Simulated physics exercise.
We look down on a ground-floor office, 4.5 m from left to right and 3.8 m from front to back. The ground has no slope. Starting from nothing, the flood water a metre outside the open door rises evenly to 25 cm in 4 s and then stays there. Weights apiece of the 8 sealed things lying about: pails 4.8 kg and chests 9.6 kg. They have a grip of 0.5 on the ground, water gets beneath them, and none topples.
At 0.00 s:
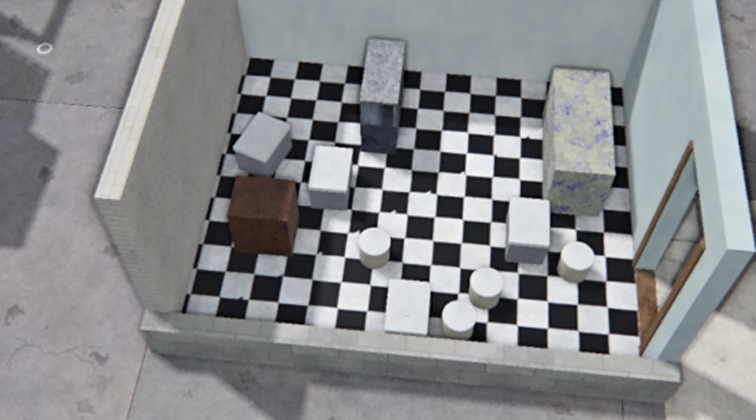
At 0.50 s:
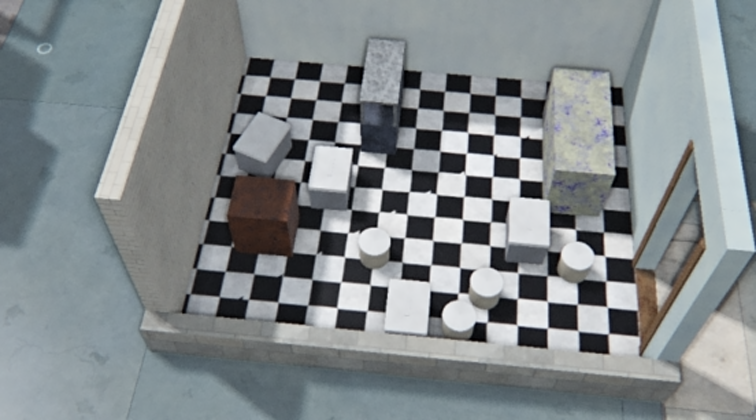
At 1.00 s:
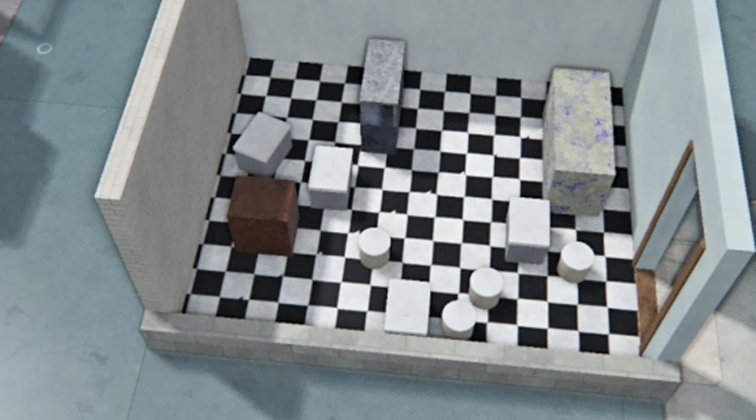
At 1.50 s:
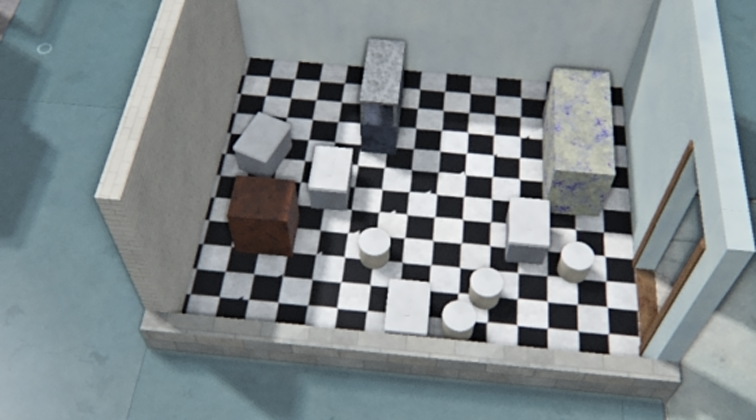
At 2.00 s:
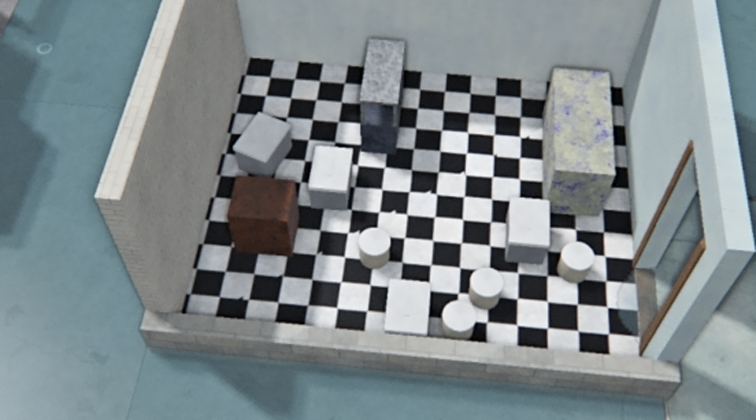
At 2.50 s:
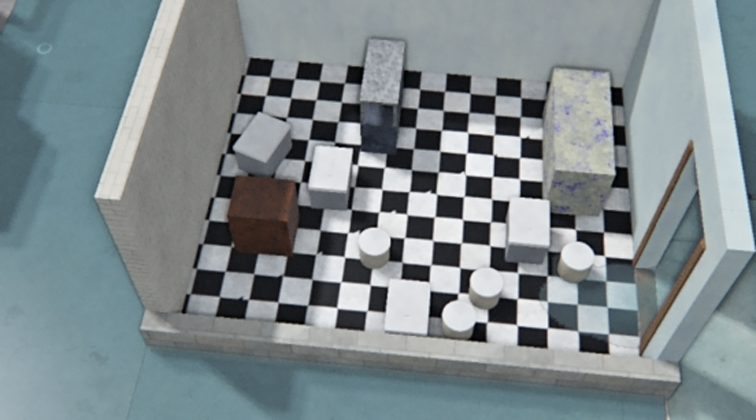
In a checkered-floor room seen from above, pale blocks and short cylinders stay still while bluish water covers the grey ground outside, then enters through the doorway at right and spreads over the nearby corner tiles.
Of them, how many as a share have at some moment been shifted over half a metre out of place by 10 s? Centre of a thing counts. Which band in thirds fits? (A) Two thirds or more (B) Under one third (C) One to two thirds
(A) Two thirds or more.
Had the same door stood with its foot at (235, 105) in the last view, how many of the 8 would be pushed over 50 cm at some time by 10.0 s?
You'd get 6 in that case.
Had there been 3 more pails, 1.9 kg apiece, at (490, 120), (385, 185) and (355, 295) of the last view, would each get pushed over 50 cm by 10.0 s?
In order: Not as far; farther; farther.
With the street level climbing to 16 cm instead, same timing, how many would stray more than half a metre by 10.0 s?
Result: 6.
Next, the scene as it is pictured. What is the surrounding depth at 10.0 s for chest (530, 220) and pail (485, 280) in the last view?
Roughly 11 and 12 cm.
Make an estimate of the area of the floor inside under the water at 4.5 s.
Some 6.0 m2.
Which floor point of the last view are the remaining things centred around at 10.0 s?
Around (328, 155).
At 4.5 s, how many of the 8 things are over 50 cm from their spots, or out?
By my tally, 2.
After 3.5 s 0 of 8 are over 50 cm from their spots; 0 afloat.
After 4.5 s 2 of 8 are over 50 cm from their spots; 2 afloat.
After 7.0 s 7 of 8 are over 50 cm from their spots; 4 afloat.
After 10.0 s 8 of 8 are over 50 cm from their spots, and 8 have been at some point; 7 afloat.
